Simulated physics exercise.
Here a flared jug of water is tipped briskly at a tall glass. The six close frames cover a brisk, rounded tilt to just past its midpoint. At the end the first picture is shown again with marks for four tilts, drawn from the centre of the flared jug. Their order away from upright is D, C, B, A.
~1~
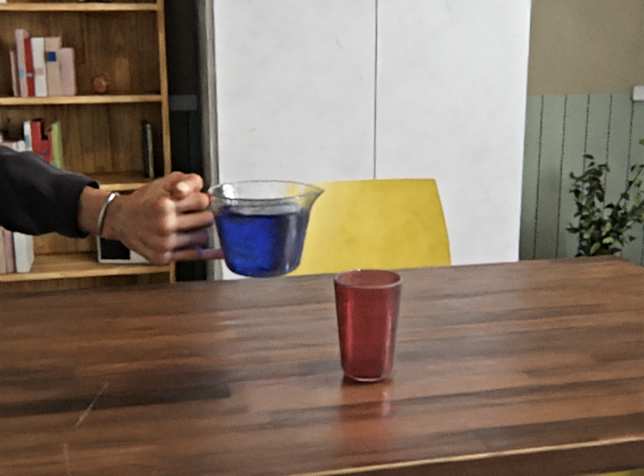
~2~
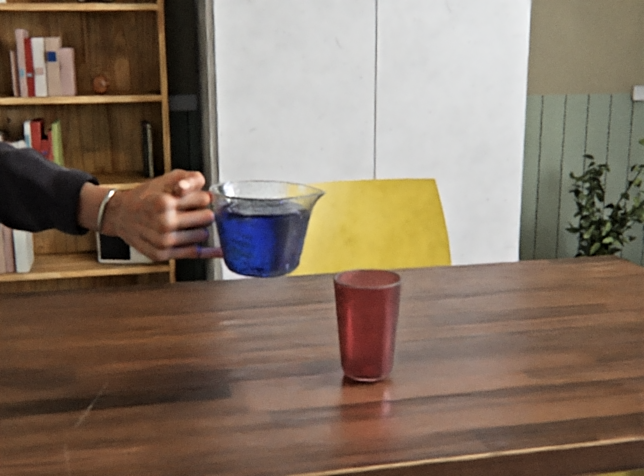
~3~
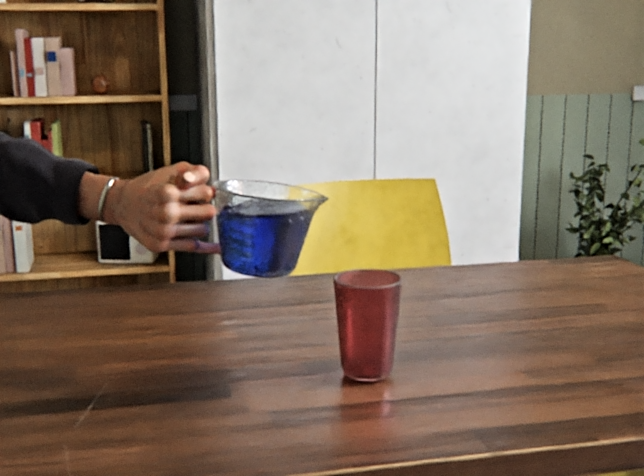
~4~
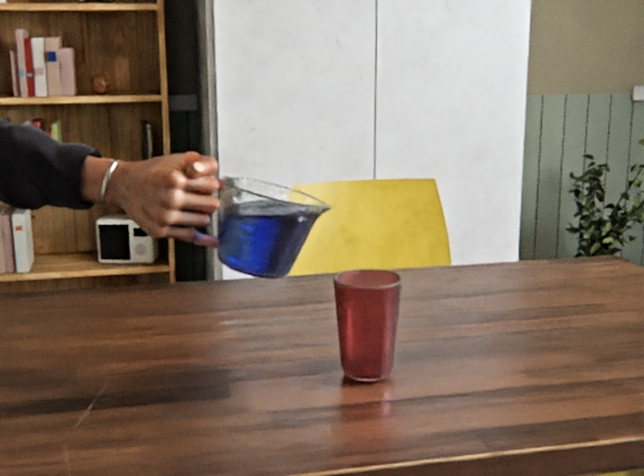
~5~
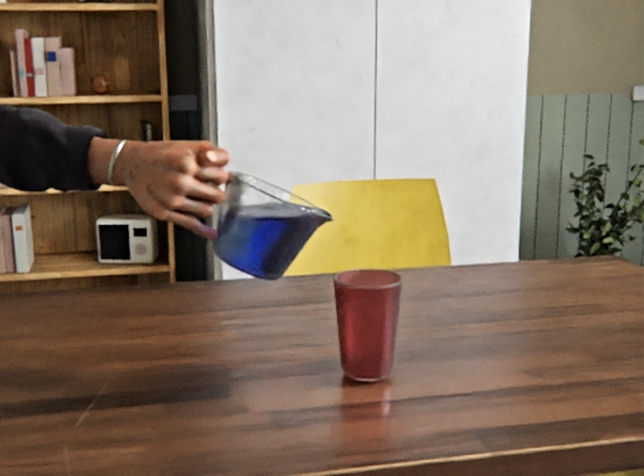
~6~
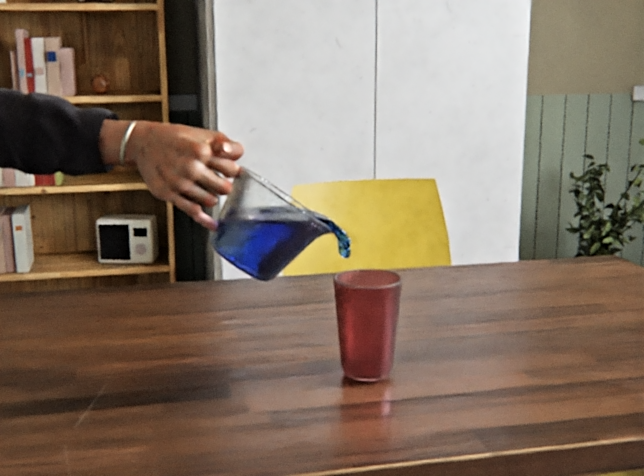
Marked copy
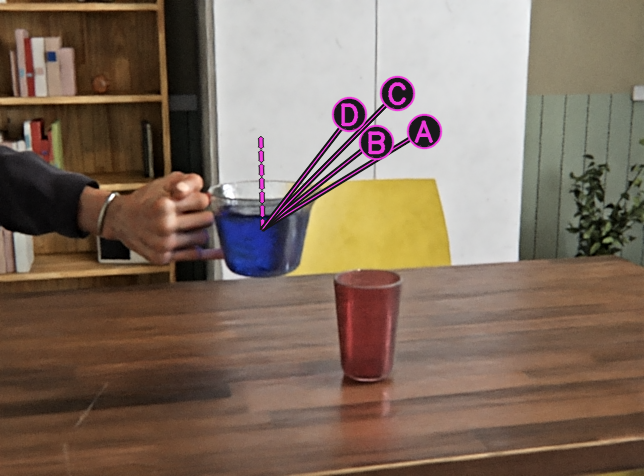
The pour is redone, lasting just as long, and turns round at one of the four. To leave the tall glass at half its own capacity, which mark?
Best: C.
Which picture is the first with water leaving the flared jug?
Picture 6.
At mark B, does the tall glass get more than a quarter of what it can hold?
Yes, clearly.
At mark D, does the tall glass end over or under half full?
Under half.
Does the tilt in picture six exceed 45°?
No.
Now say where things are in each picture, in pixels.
Upright, lip at (323, 190); rim of the tall glass round (368, 277); nothing has left yet.
Upright, lip at (324, 192); nothing has left yet.
Tipped about 7°, lip at (327, 197); nothing has left yet.
Tipped about 15°, lip at (330, 207); nothing has left yet.
Tipped about 25°, lip at (332, 218); nothing has left yet.
Tipped about 36°, lip at (332, 231); water is over the lip, down to (343, 254).
On the marked copy, A at (409, 139); B at (361, 150); C at (385, 105); D at (340, 128).
If A is chosen, the tall glass ends with about 82 % of what it can hold.
If B is chosen, the tall glass ends with about 68 % of what it can hold.
If C is chosen, the tall glass ends with about 50 % of what it can hold.
If D is chosen, the tall glass ends with about 34 % of what it can hold.
